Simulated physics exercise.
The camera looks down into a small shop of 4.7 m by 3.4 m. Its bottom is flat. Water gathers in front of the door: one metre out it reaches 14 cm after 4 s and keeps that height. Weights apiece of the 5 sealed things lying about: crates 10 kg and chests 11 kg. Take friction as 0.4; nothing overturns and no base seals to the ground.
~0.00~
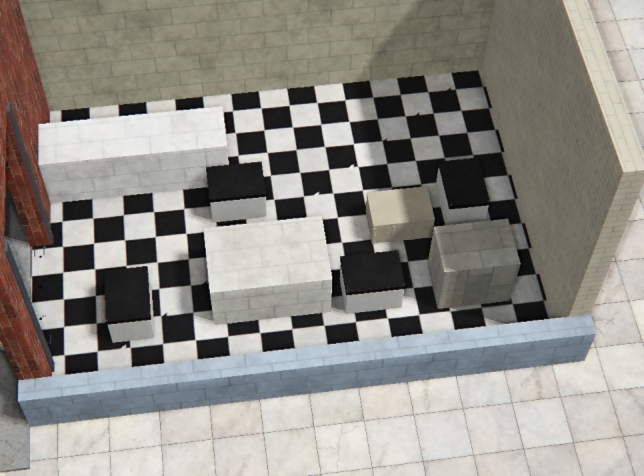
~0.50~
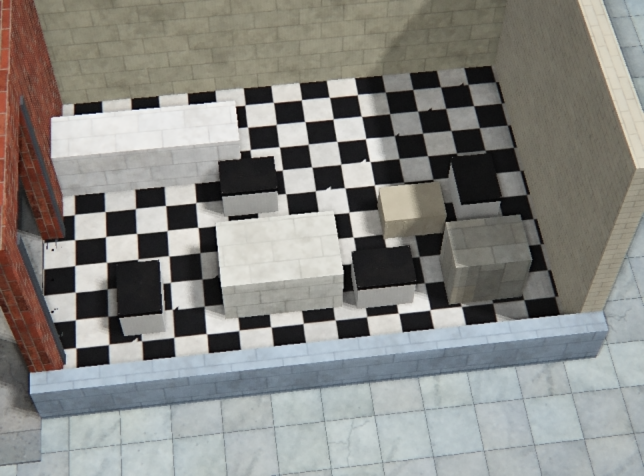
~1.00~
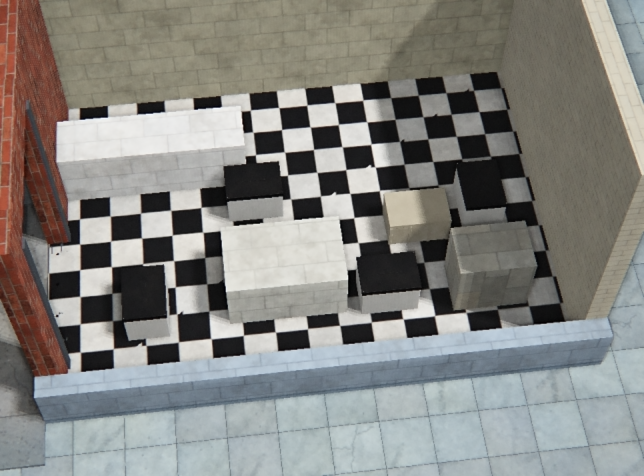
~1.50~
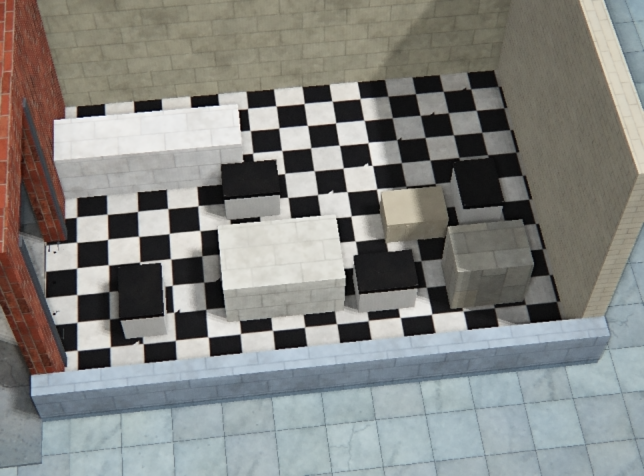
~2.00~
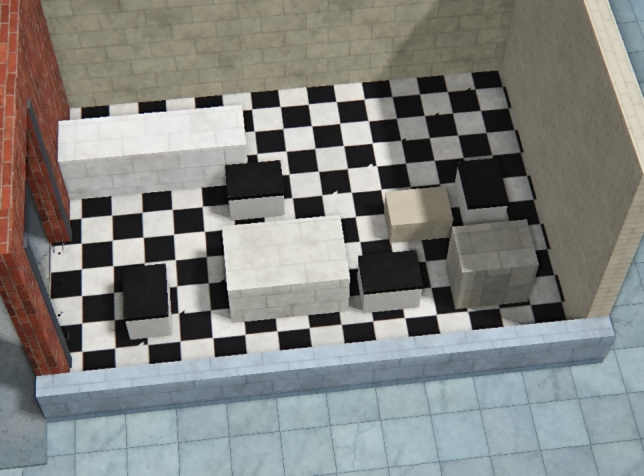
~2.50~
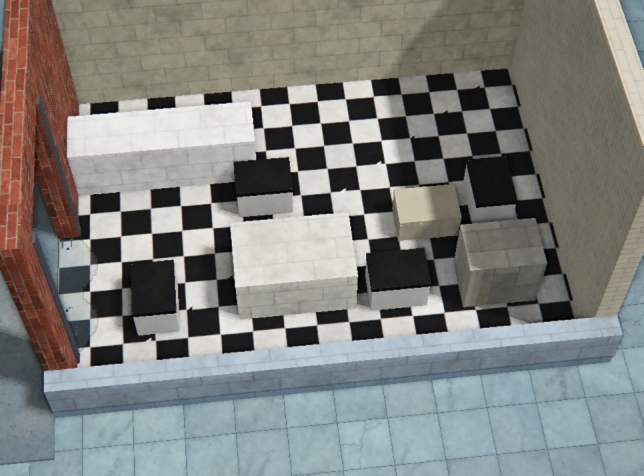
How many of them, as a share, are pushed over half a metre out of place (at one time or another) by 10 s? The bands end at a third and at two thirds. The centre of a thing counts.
That comes to from one to two thirds.
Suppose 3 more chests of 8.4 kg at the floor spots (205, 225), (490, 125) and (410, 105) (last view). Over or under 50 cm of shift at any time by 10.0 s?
In that order: More, short of it, less.
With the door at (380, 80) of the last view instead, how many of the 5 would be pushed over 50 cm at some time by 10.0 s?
In that case 3 of them.
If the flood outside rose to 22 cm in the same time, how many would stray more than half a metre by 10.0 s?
In that case 5 of them.
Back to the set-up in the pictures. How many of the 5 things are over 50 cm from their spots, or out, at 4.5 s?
By then 0.
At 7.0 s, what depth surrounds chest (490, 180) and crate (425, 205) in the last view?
About 0 and 2 cm.
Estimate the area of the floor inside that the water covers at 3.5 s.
Some 1.0 m2.
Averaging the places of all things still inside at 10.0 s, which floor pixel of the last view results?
At about (418, 245).
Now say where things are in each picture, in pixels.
A crate at (401, 206), on the bottom; a chest at (127, 293), on the bottom; 0.0 m2 under water; 0 of 5 have shifted, in the first frame.
A crate at (412, 201), on the bottom; a chest at (139, 287), on the bottom; 0.0 m2 under water; 0 of 5 have shifted, in the second frame.
A crate at (418, 207), on the bottom; a chest at (143, 292) rests on the ground; water covers 0.0 m2; 0 of 5 have shifted, in the third frame.
A crate at (415, 205) rests on the ground; a chest at (140, 290), on the bottom; water covers 0.0 m2; 0 of 5 have shifted, in the fourth frame.
A crate at (419, 206) rests on the ground; a chest at (145, 291) rests on the ground; 0.0 m2 under water; 0 of 5 have shifted, in the fifth frame.
A crate at (427, 203) rests on the ground; a chest at (153, 287) rests on the ground; 0.1 m2 under water; 0 of 5 have shifted, in the sixth frame.
After 3.5 s 0 of 5 are over 50 cm from their spots; 0 afloat.
After 4.5 s 0 of 5 are over 50 cm from their spots; 0 afloat.
After 7.0 s 2 of 5 are over 50 cm from their spots; 1 afloat.
After 10.0 s 2 of 5 are over 50 cm from their spots, and 2 have been at some point; 2 afloat.
